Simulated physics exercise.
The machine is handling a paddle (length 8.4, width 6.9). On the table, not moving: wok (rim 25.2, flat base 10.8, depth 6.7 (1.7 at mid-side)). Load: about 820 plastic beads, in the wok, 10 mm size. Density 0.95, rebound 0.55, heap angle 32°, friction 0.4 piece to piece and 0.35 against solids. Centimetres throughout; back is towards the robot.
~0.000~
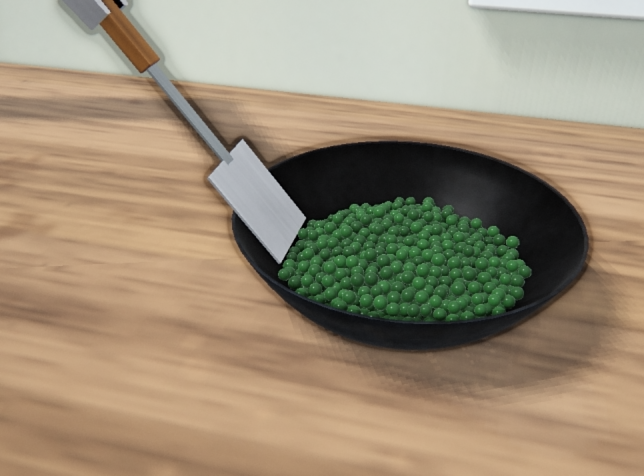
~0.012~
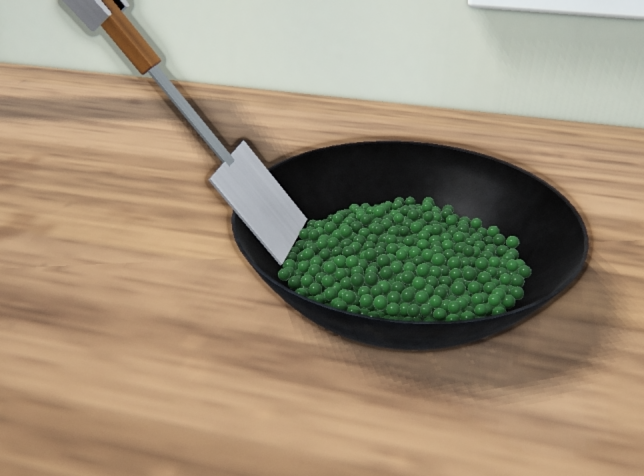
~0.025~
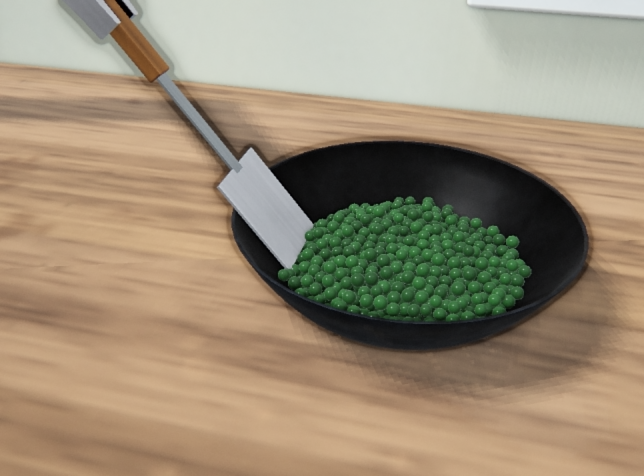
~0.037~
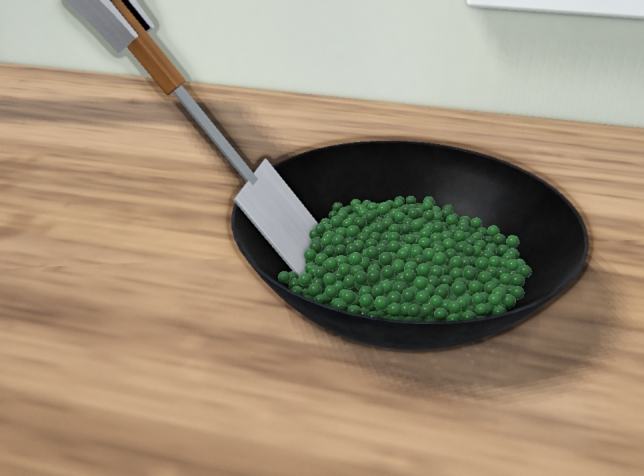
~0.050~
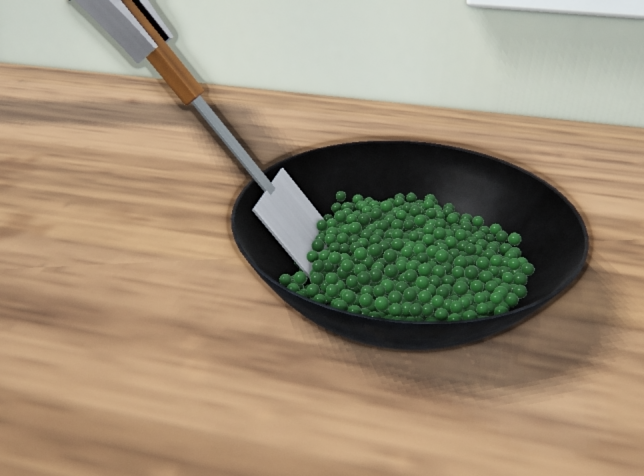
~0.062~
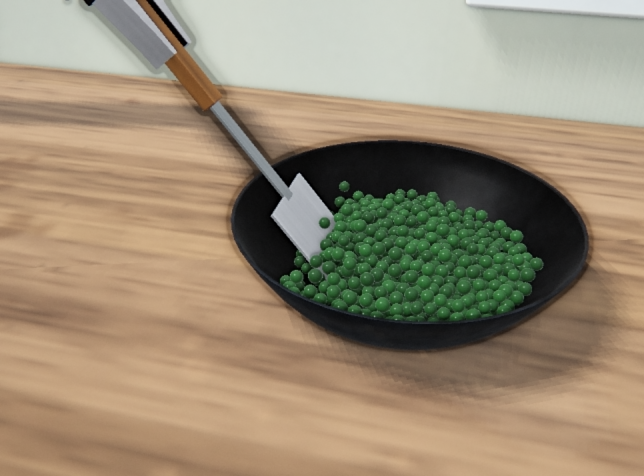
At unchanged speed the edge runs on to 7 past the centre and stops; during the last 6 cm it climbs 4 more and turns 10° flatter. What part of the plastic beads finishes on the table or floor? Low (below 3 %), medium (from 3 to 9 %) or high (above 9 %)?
A high share, above 9 %, ends on the table or floor.
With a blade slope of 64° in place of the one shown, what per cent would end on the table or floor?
It would be near 25 per cent.
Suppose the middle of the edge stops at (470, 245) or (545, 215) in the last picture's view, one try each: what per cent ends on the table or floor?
Some 10 and 35 per cent.
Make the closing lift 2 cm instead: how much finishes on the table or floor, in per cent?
Some 20 per cent.
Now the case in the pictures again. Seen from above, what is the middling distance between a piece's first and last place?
Roughly 3 cm.
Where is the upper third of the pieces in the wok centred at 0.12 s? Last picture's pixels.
Around (452, 239).
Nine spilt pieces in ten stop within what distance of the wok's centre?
Roughly 70 cm.
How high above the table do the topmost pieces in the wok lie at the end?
Some 6.0 cm.
After 0.09 s, sloping 51°, highest piece 7 above the table; 815 in the wok.
After 0.12 s, sloping 48°, highest piece 8 above the table; 815 in the wok.
After 0.34 s, sloping 41°, highest piece 12 above the table; 627 in the wok, 52 on the table or floor, 136 on the blade or in flight.
After 1.39 s, sloping 41°, highest piece 6 above the table; 626 in the wok, 189 on the table or floor.
At rest, 626 in the wok, 189 on the table or floor. That is 23 % on the table or floor.
